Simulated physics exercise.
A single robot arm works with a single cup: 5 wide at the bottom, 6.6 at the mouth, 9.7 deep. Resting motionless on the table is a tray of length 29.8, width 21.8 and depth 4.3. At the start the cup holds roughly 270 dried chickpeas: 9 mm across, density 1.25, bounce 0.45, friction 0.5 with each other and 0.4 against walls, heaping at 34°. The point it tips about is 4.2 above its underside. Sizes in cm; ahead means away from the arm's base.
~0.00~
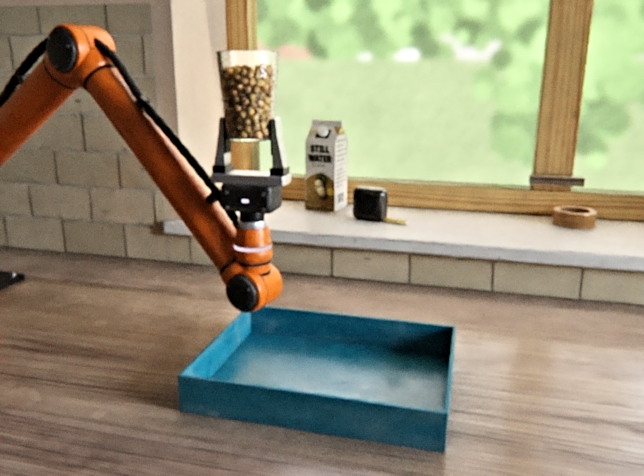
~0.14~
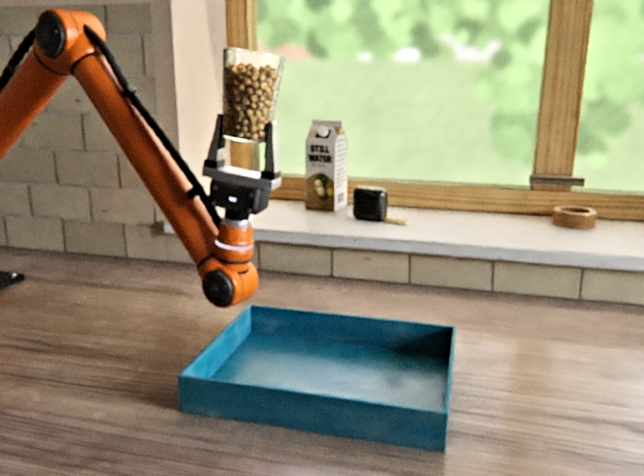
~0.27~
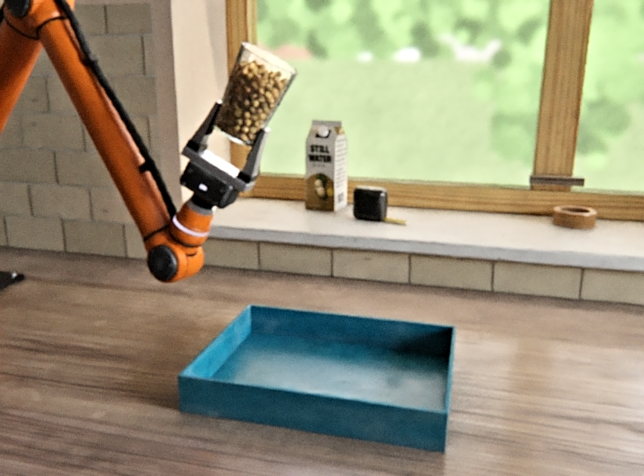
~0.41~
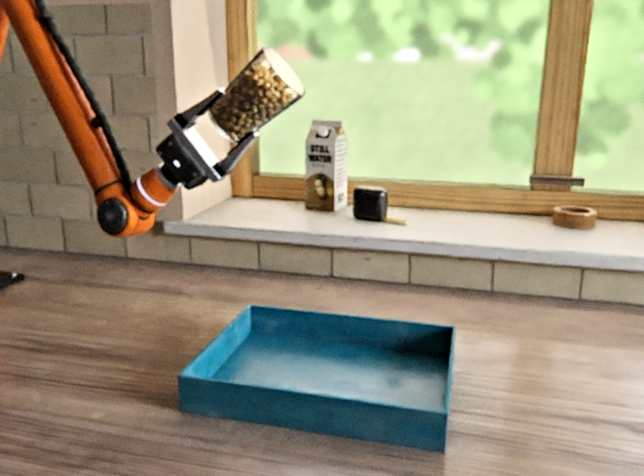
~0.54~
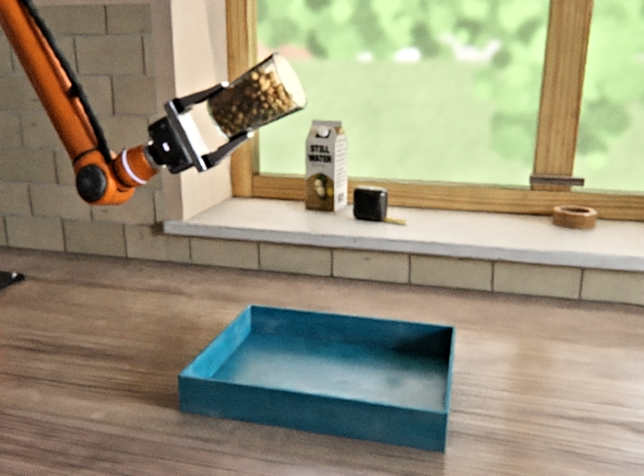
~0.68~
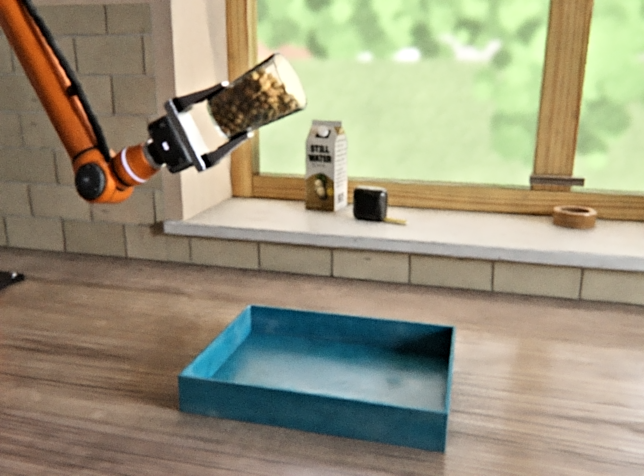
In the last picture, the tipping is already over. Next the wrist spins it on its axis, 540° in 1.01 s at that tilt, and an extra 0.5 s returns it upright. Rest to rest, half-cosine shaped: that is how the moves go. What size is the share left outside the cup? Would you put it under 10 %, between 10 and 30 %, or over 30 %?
I would put it under 10 %.
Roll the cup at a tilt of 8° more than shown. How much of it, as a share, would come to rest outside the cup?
I'd expect close to 15 per cent then.
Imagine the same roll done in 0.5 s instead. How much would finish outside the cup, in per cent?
I'd expect approximately 0 per cent then.
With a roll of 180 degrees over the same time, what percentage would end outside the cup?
Then about 0 percent.
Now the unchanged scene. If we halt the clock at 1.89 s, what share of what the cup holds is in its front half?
It's close to 45 percent.
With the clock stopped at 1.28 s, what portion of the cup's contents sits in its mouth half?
Close to 45 per cent sits in the mouth half.
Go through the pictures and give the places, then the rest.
The first frame shows cup middle at (249, 98), upright; upper third of the load around (250, 79), from x 225 to 270, top at y 70; 270 in the cup.
The second frame shows cup middle at (250, 98), tipped 8°; upper third of the load around (251, 79), from x 230 to 275, top at y 70.
The third frame shows cup middle at (252, 98), tipped 28°; upper third of the load around (255, 82), from x 220 to 285, top at y 65.
The fourth frame shows cup middle at (253, 100), tipped 50°; upper third of the load around (258, 86), from x 215 to 290, top at y 65.
The fifth frame shows cup middle at (254, 101), tipped 62°; upper third of the load around (258, 89), from x 215 to 290, top at y 70.
The sixth frame shows cup middle at (254, 101), tipped 63°; upper third of the load around (257, 90), from x 215 to 295, top at y 70; 270 in the cup.
After 1.28 s, tipped 63°, highest piece 39 above the table; 265 in the cup, 2 in the tray, 3 in flight or on a rim.
After 1.89 s, tipped 42°, highest piece 38 above the table; 258 in the cup, 12 in the tray.
After 2.39 s, upright, highest piece 40 above the table; 258 in the cup, 12 in the tray.
After 3.09 s, upright, highest piece 40 above the table; 258 in the cup, 12 in the tray.
At rest, 258 in the cup, 12 in the tray. That is 4 % outside the cup.
